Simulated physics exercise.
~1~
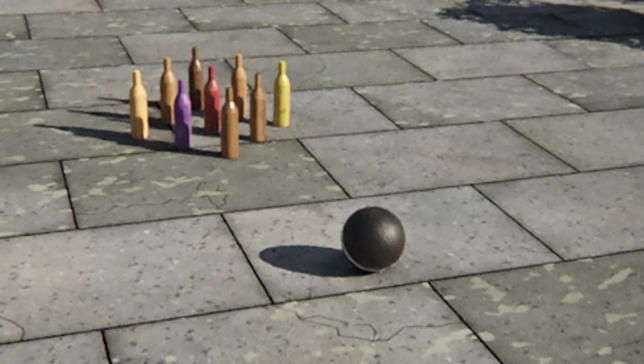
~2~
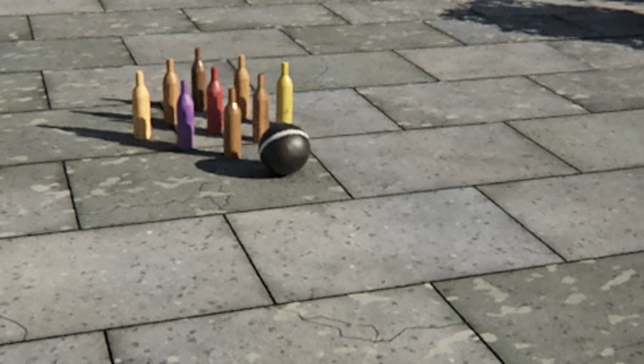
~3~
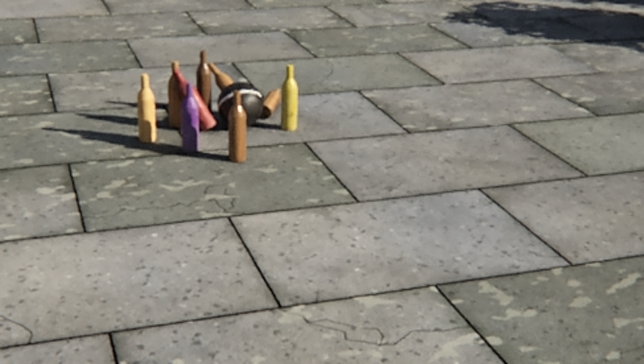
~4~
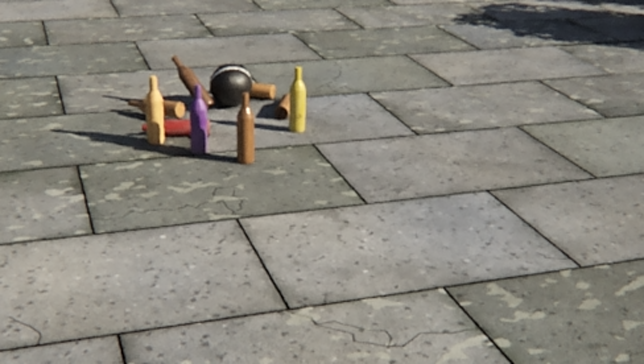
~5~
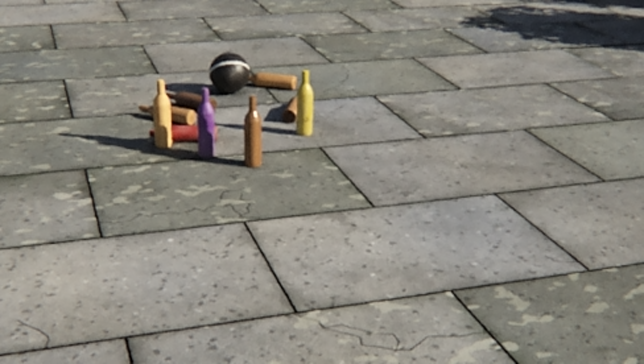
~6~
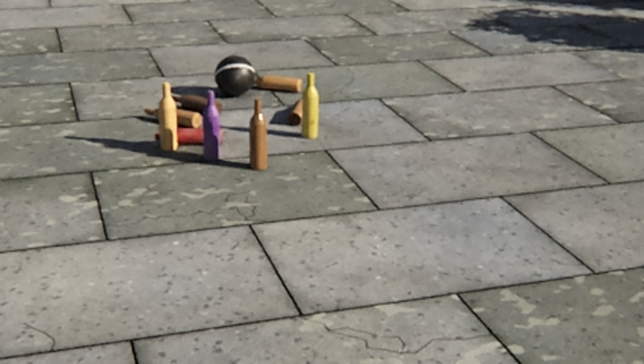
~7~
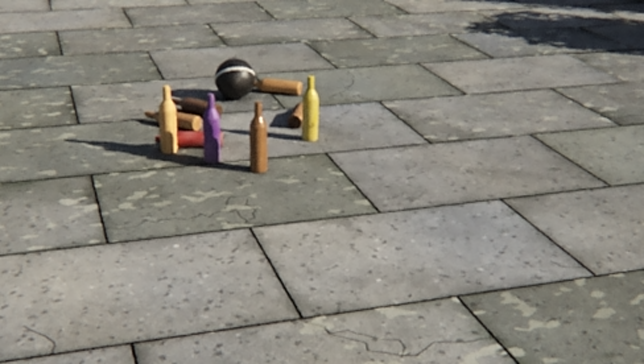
A dark ball with a pale stripe rolls away from the viewer and to the left across sunlit stone paving, toward nine bottle-shaped wooden skittles standing in a cluster. It passes the near skittles on their right and drives into the middle of the group. The red skittle tips to the left, and others around it begin to topple. The ball pushes on to the back as five skittles end up lying on the slabs, the red one among them. At the end the ball sits behind the fallen pieces, while the yellow, purple and two plain wooden skittles remain upright.
